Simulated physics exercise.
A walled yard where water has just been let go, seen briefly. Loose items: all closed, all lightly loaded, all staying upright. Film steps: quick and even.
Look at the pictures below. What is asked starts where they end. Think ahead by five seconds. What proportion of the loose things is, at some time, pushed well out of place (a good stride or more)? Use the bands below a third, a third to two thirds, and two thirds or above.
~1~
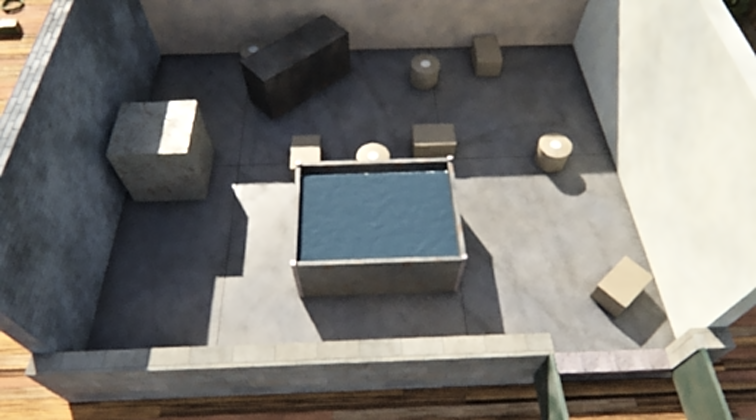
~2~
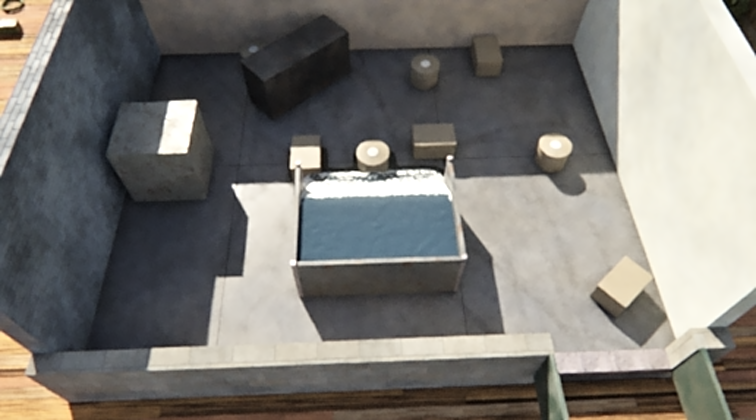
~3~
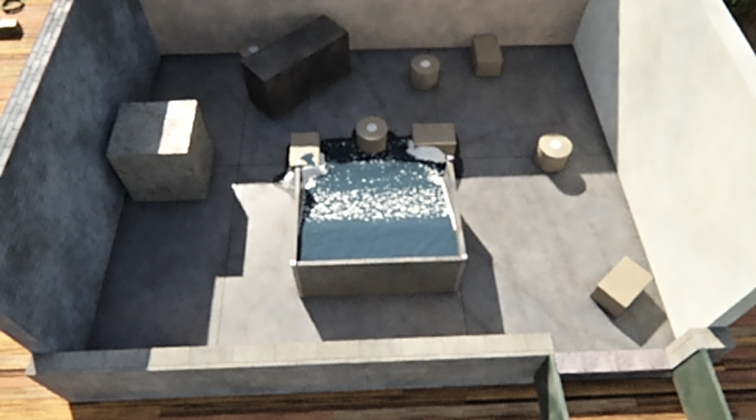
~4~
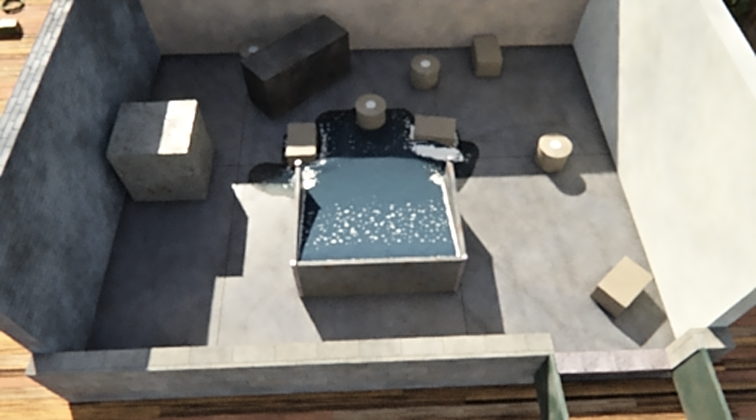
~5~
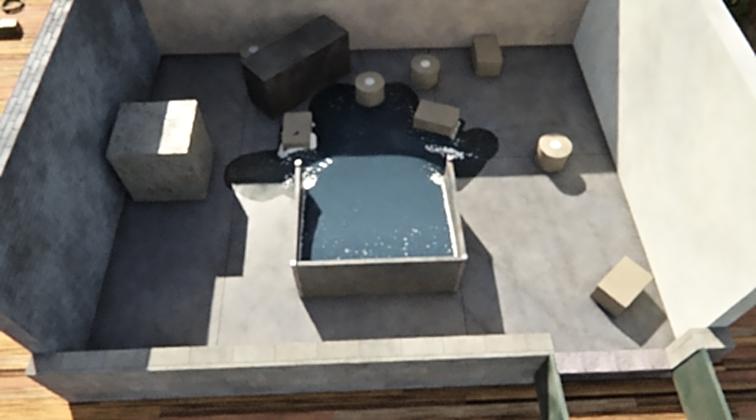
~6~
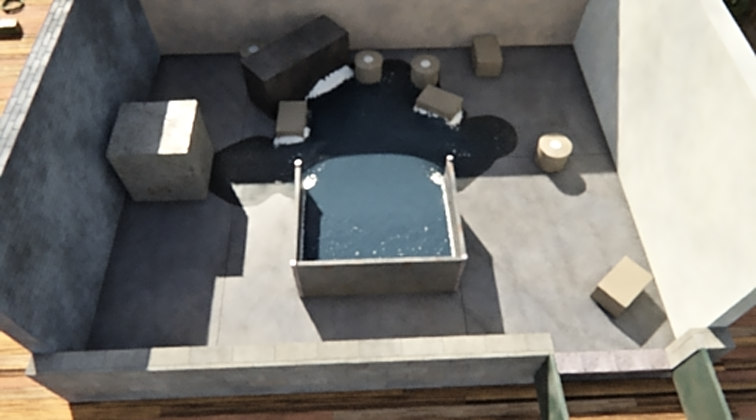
It falls two thirds or above.
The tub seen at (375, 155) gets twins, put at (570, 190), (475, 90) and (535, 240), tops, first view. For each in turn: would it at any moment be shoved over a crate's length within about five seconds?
Here's the rundown: Sent far off, sent far off, and finally never gets far.
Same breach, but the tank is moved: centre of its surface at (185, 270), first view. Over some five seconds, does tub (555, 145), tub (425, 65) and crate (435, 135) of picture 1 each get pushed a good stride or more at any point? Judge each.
Taking them in turn: Kept near its start; got sent well off; kept near its start.
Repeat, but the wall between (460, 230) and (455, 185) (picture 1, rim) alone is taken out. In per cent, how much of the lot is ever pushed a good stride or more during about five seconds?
I'd put it at about 40 percent.
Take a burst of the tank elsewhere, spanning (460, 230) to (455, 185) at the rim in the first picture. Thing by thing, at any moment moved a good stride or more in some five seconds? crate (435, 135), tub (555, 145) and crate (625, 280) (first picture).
Well, in order they come out as under that mark, beyond that mark and beyond that mark.
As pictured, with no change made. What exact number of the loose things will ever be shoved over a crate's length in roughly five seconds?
I make it 8 of them.
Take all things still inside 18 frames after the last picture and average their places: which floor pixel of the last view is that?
Estimate: Close to (455, 131) px.
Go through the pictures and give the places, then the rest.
In the first picture, a tub at (373, 156) rests on the ground; a crate at (306, 151) rests on the ground; 0 of 8 have shifted.
In the second picture, a tub at (373, 152) rests on the ground, close to its start; a crate at (306, 151) rests on the ground; 1 of 8 have shifted.
In the third picture, a tub at (372, 128), on the bottom, a stride from its start; a crate at (305, 148) rests on the ground, close to its start; 2 of 8 have shifted.
In the fourth picture, a tub at (371, 105) rests on the ground, a stride from its start; a crate at (301, 139) rests on the ground, close to its start; 3 of 8 have shifted.
In the fifth picture, a tub at (370, 82), on the bottom, a stride from its start; a crate at (297, 127) rests on the ground, a stride from its start; 3 of 8 have shifted.
In the sixth picture, a tub at (368, 60), afloat, far from its start; a crate at (291, 116), on the bottom, a stride from its start; 3 of 8 have shifted.
A moment on, 3 of 8 are well off their spots; 1 afloat.
Next, 5 of 8 are well off their spots; 4 afloat.
Later, 6 of 8 are well off their spots; 5 afloat.
In the end, 8 of 8 are well off their spots, and 8 have been at some point; 4 afloat.
